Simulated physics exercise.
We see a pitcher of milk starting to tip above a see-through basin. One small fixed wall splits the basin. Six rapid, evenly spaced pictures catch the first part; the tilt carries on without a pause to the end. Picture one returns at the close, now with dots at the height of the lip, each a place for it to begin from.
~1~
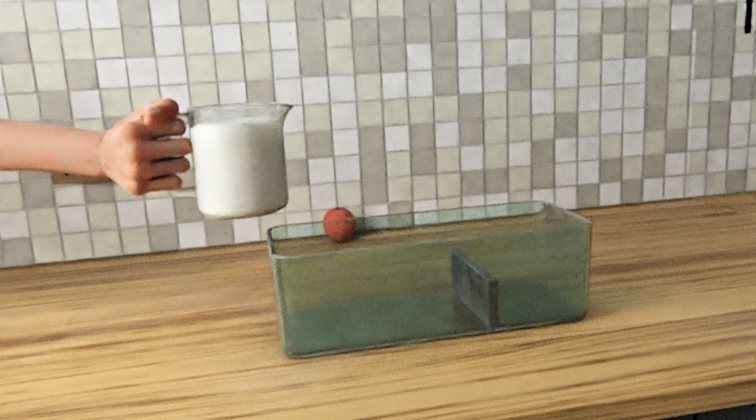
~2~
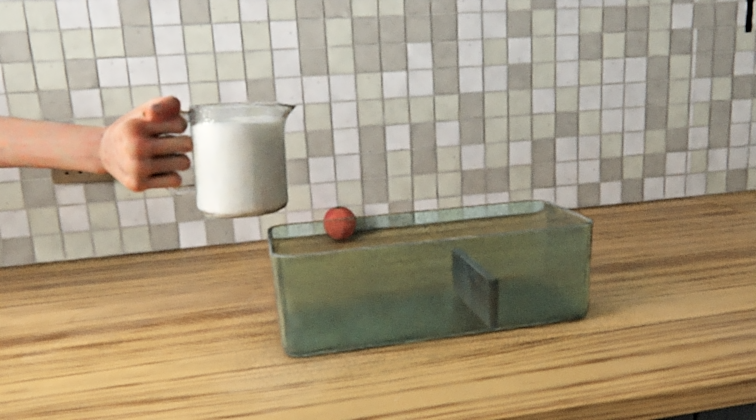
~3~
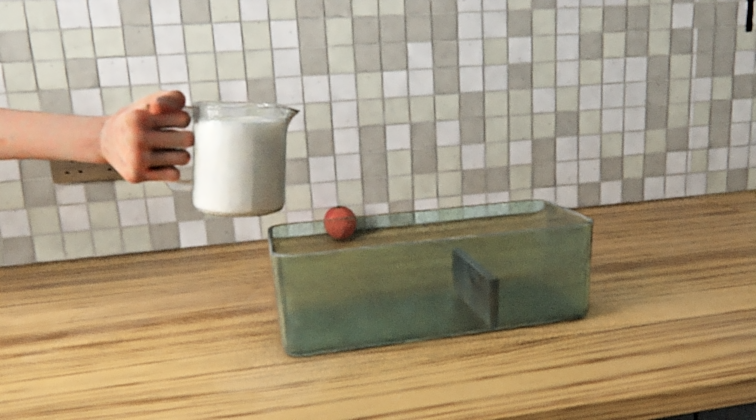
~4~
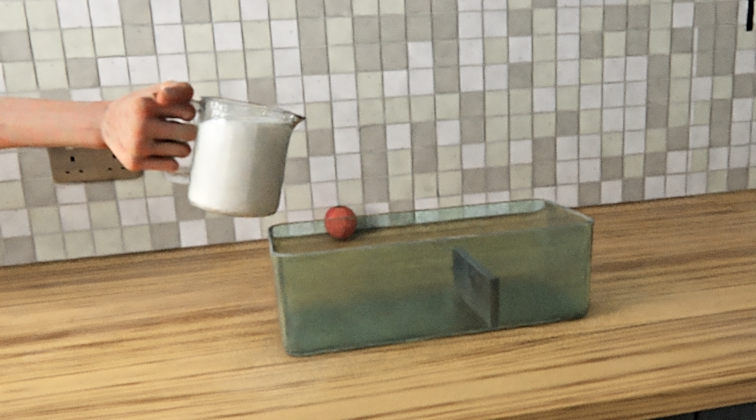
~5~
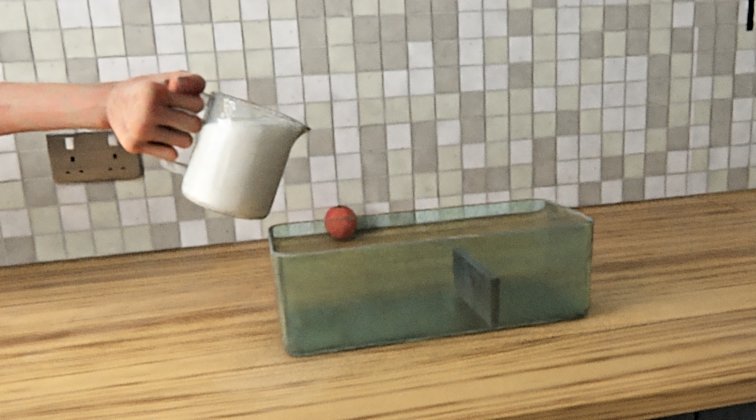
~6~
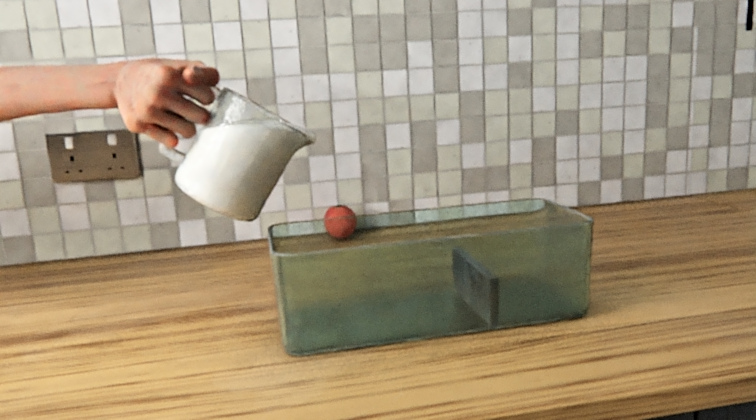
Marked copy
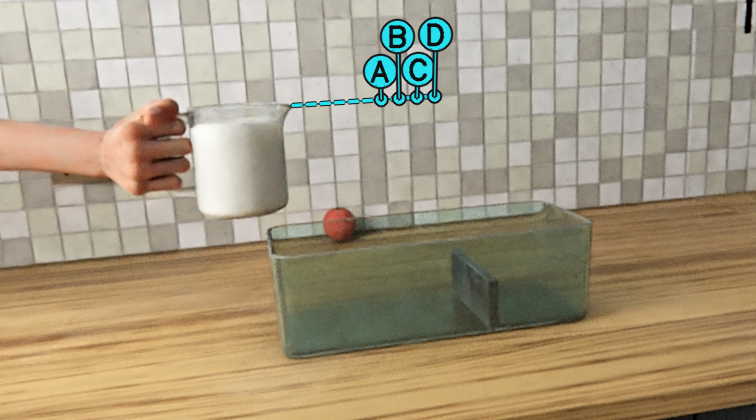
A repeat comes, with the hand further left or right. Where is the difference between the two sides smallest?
It is C.
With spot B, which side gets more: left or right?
The left side.
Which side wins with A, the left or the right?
The left one.
On the marked copy, A at (381, 99); B at (399, 98); C at (416, 97); D at (434, 96).
If A is chosen, about 96 % ends left of the wall and 2 % right of it.
If B is chosen, about 92 % ends left of the wall and 7 % right of it.
If C is chosen, about 54 % ends left of the wall and 45 % right of it.
If D is chosen, about 17 % ends left of the wall and 82 % right of it.
